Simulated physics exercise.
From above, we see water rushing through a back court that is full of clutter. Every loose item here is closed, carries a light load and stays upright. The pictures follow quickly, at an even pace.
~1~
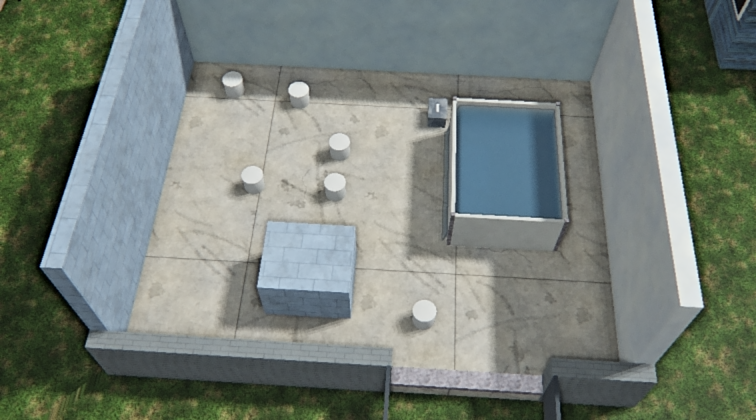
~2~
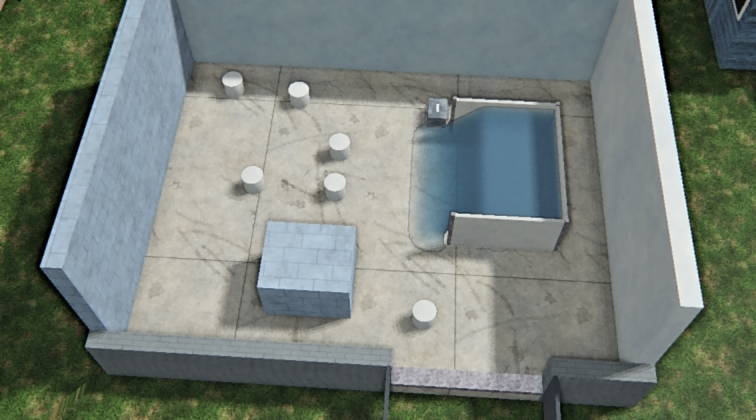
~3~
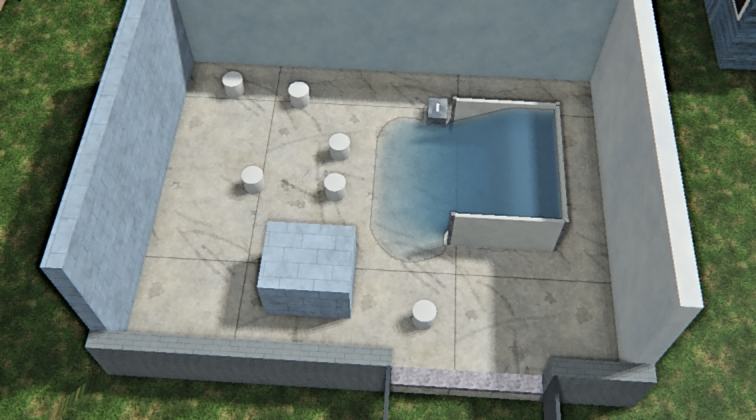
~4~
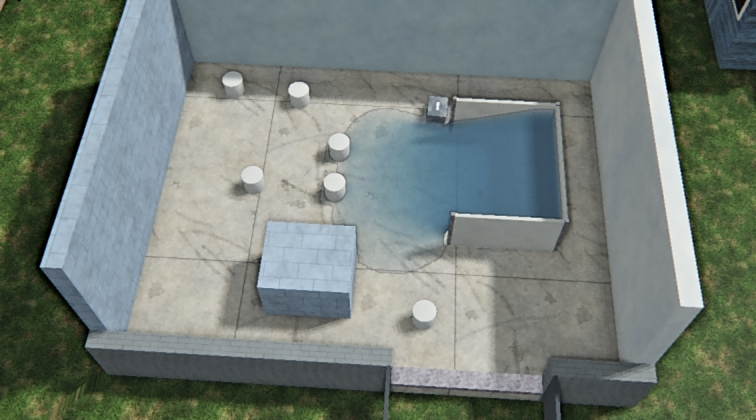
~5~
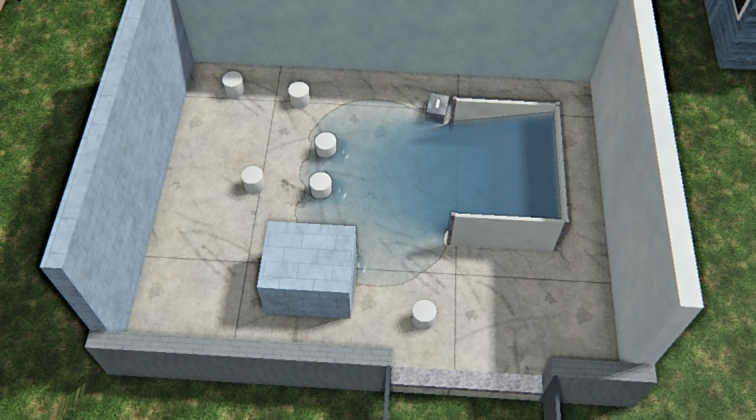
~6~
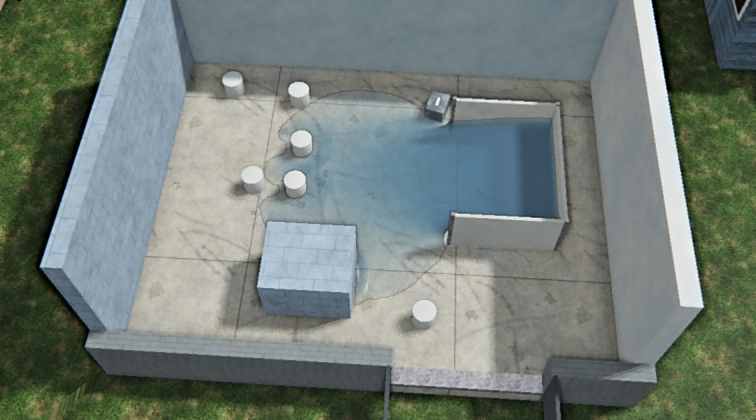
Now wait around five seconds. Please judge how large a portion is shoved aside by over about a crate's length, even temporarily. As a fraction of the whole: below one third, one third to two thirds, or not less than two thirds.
The fraction is not less than two thirds.
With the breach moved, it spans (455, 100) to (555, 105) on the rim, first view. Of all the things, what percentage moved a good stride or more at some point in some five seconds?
That should be close to 90 percent.
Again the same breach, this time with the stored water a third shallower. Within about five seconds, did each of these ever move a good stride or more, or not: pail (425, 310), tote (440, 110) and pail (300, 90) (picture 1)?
The first came up short, the next came up short, and the last did it.
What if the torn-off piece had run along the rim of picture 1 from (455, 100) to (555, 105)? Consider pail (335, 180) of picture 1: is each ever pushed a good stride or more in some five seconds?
Verdict: Not that far.
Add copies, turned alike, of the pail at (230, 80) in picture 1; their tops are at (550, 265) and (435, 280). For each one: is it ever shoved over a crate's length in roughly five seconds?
In sequence: Doesn't go far, doesn't go far.
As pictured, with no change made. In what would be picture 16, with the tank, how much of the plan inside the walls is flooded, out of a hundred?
Close to 65 per cent, tank included.
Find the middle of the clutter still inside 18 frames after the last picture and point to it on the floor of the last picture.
The average sits close to (279, 170).
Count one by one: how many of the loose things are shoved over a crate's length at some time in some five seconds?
It totals 6.
A moment on, 2 of 7 are well off their spots; 1 afloat.
Next, 5 of 7 are well off their spots; 5 afloat.
Later, 3 of 7 are well off their spots; 5 afloat.
In the end, 4 of 7 are well off their spots, and 6 have been at some point; 5 afloat.
